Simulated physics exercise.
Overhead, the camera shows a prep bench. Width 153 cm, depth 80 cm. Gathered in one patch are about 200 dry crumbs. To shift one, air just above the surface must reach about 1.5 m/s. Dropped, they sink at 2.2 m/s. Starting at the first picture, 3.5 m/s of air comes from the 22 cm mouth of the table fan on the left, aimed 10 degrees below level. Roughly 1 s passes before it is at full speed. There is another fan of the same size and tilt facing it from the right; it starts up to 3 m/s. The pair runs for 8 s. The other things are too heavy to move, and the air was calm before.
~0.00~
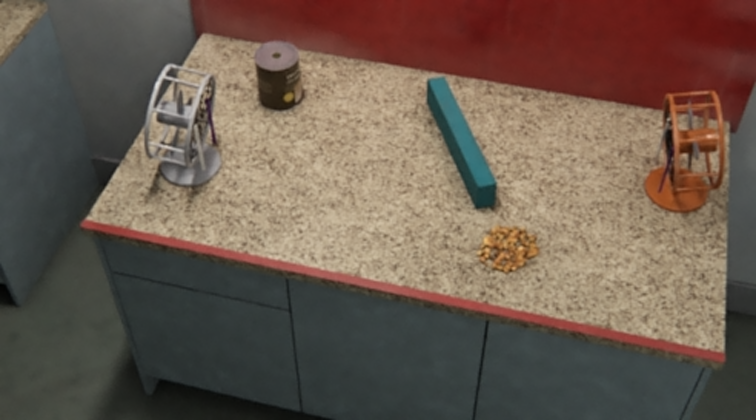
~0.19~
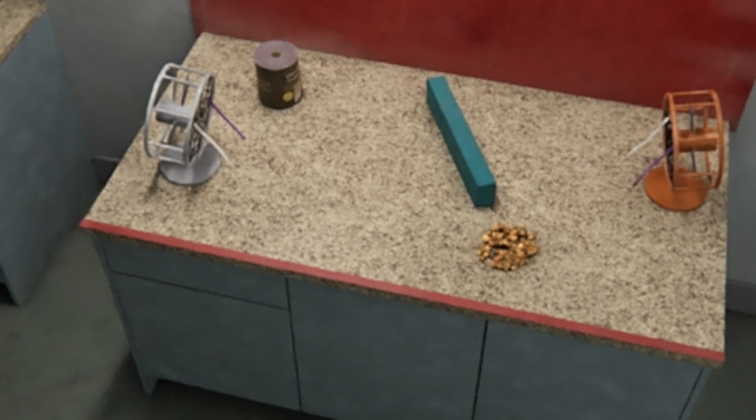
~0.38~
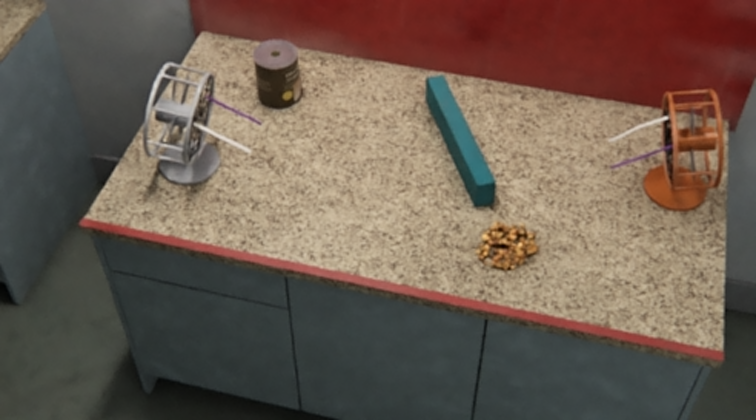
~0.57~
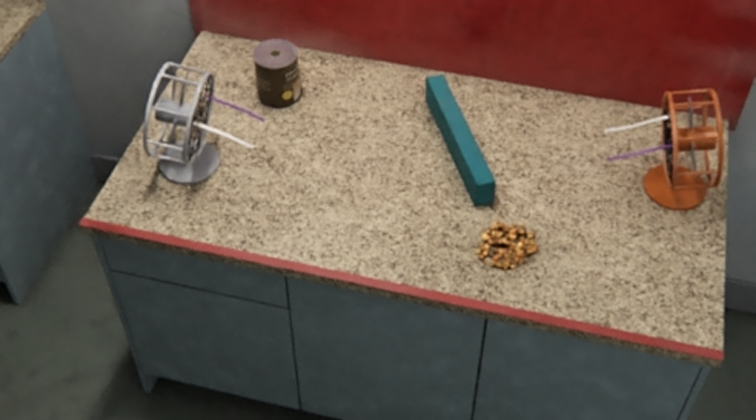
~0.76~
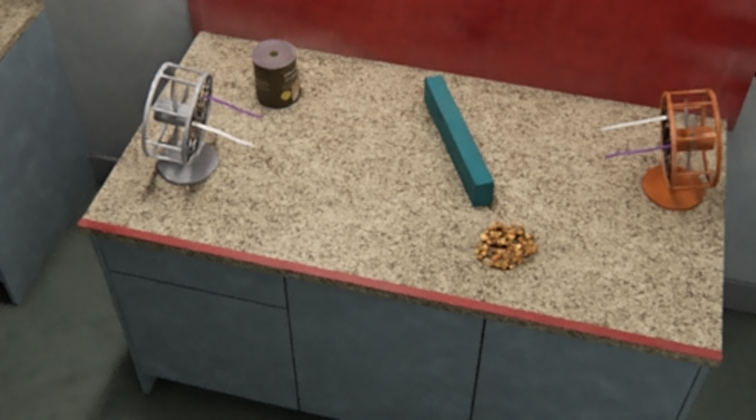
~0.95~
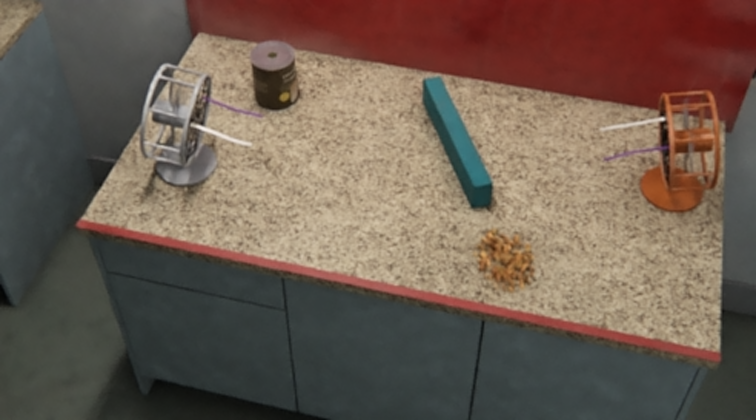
On a speckled prep bench with a red edge, a silver fan at left and an orange one at right face each other, their ribbons lifting and streaming inward. The golden crumbs between them at first keep their place, then finally scatter slightly toward the front edge.
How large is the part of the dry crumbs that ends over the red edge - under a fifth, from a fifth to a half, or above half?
It will be past the halfway mark.
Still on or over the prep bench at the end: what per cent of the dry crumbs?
About 0 per cent.
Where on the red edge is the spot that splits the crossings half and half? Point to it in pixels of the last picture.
Median crossing point, approx. (520, 321).
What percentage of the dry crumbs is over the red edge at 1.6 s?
About 100 %.
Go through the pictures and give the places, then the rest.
The middle of the dry crumbs is near (507, 247), none has stirred yet, the mouth of the table fan is at (181, 116) and that of the second one at (692, 141), in the first frame.
The middle of the dry crumbs is near (507, 245), none has stirred yet and the red edge is centred on (382, 290), in the second frame.
The middle of the dry crumbs is near (506, 244), none has stirred yet, the top of a plank is at (459, 127) and the top of a tin is at (275, 53), in the third frame.
The middle of the dry crumbs is near (506, 243) and none has stirred yet, in the fourth frame.
The middle of the dry crumbs is near (505, 244) and none has stirred yet, in the fifth frame.
The middle of the dry crumbs is near (504, 260), the farthest in sight from the table fan is at (529, 282) and about 65 % have left their places, in the sixth frame.
After 1.6 s, 100 % are over the red edge; 98 % are gone or lie where they will stay.
After 2.6 s, 100 % are over the red edge; 100 % are gone or lie where they will stay.
After 4.4 s, 100 % are over the red edge; 100 % are gone or lie where they will stay.
After 8.0 s, at the end, 100 % are over the red edge.
